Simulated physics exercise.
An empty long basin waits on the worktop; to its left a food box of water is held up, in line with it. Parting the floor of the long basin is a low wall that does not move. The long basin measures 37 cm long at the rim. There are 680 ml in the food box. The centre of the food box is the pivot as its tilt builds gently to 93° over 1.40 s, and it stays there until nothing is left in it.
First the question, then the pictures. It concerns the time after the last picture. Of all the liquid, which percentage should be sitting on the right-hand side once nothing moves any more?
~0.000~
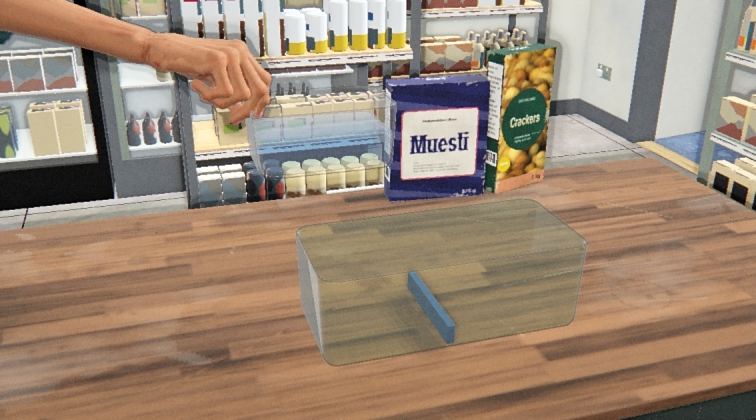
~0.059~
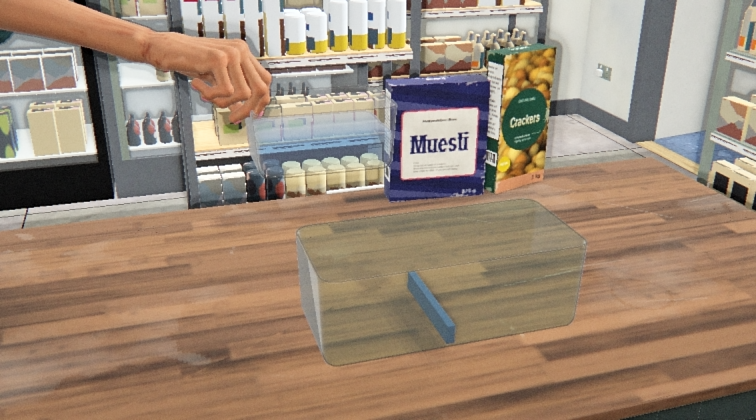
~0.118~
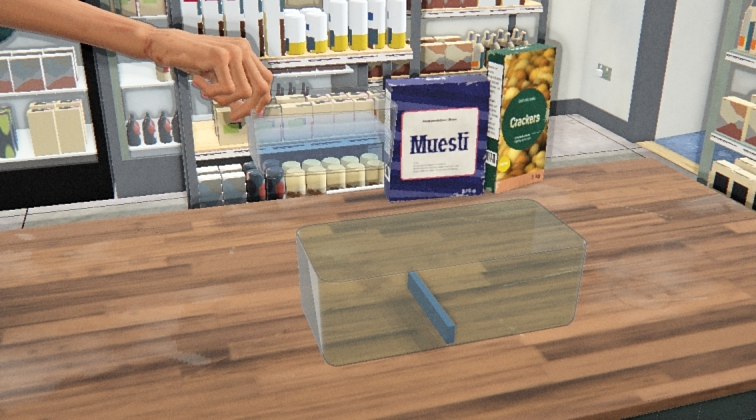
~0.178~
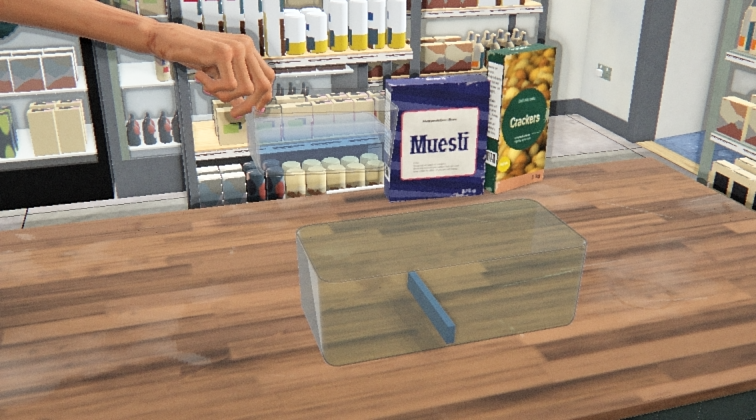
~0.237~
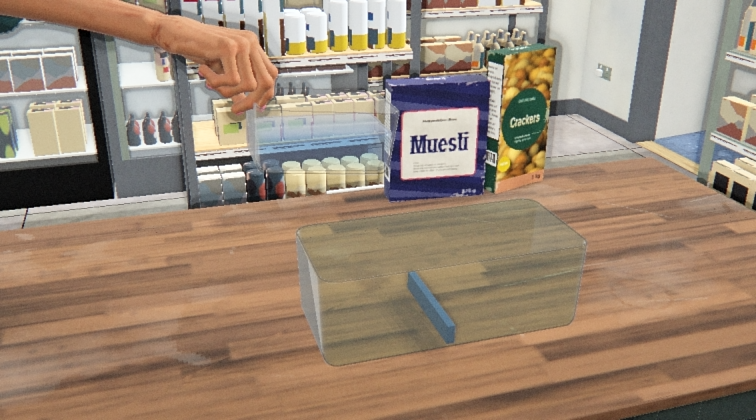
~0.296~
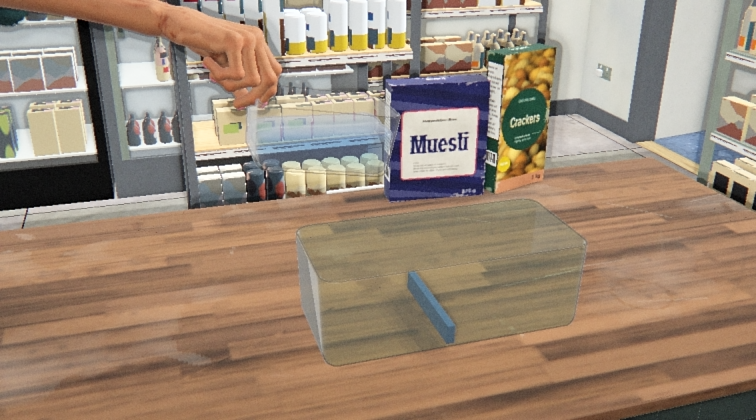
Around 51 per cent should be sitting there.
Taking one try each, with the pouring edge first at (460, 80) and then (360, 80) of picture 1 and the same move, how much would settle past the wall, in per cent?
I'd expect close to 90 per cent and then close to 30 per cent.
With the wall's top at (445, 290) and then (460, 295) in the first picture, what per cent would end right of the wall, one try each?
25 in a hundred, followed by 10 in a hundred.
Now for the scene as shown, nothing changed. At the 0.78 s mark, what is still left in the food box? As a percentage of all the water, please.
Some 66 % of it is still there.
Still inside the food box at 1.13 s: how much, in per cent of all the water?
Remaining share: Approx. 20 %.
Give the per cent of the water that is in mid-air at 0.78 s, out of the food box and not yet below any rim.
Near 28 per cent at that moment.
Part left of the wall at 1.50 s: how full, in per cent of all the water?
The fraction is near 42 percent.
By 0.78 s the tilt is 54° and 66 per cent is still to pour, 4 is left of the wall and 1 right of it.
By 1.13 s the tilt is 85° and 19 per cent is still to pour, 19 is left of the wall and 49 right of it.
By 1.50 s the tilt is 93° and 4 per cent is still to pour, 42 is left of the wall and 51 right of it.
By 1.90 s the tilt is 93° and 0 per cent is still to pour, 47 is left of the wall and 51 right of it.
At rest 48 per cent lies left of the wall, 51 right of it and 1 outside.
